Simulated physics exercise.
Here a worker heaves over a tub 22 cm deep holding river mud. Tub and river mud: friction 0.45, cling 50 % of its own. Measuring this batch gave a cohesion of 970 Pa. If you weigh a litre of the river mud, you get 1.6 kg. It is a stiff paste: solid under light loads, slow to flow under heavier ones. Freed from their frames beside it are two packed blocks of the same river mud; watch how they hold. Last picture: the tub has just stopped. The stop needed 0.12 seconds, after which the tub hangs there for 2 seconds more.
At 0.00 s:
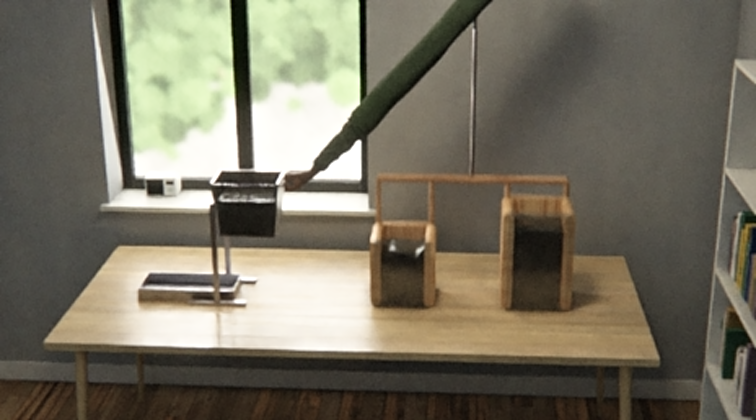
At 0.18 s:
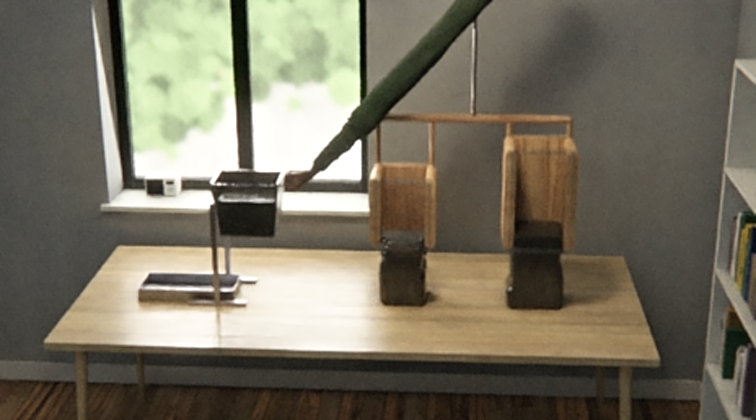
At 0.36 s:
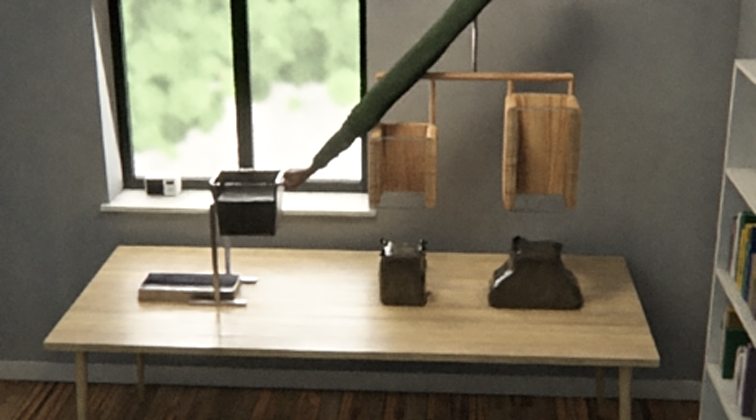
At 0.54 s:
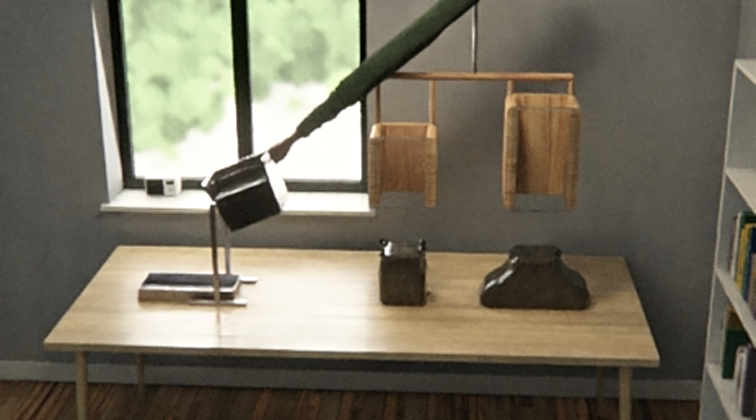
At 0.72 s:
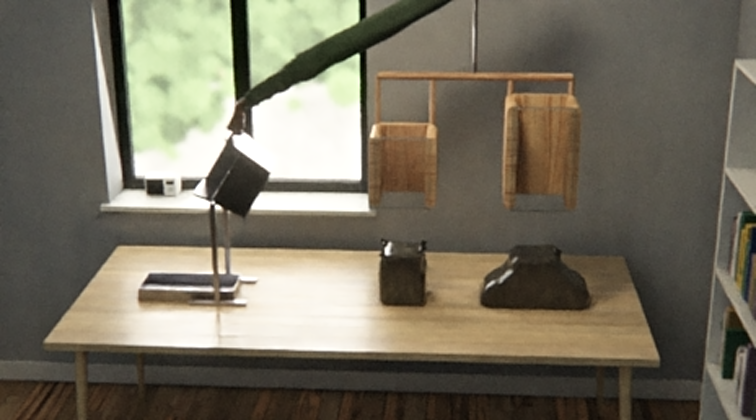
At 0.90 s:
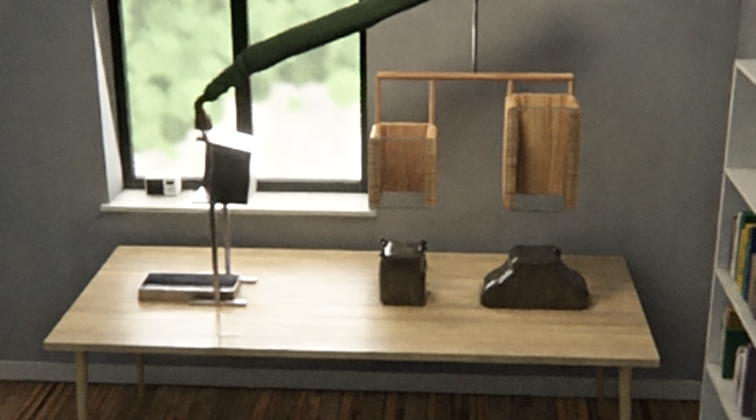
Two wooden casings rise off a pair of dark packed blocks on the table, and the taller block on the right slumps into a low, wide mound while the smaller one keeps its shape. A green arm then swings leftward, tilting the dark tub on its stand steeply onto its side.
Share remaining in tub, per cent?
Approx. 100 %.
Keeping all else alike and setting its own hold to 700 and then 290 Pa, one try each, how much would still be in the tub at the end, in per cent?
Respectively 70 % and 45 %.
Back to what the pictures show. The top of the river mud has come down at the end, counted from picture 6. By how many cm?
3 cm.
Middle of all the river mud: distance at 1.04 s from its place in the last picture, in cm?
Looks like around 2 cm to me.
After 1.04 s, the tub is at 83 degrees and holds 100 %.
After 1.21 s, the tub is at 83 degrees and holds 100 %.
After 1.38 s, the tub is at 83 degrees and holds 100 %.
After 1.55 s, the tub is at 83 degrees and holds 100 %.
After 2.90 s, at the end, the tub is at 83 degrees and holds 100 %.
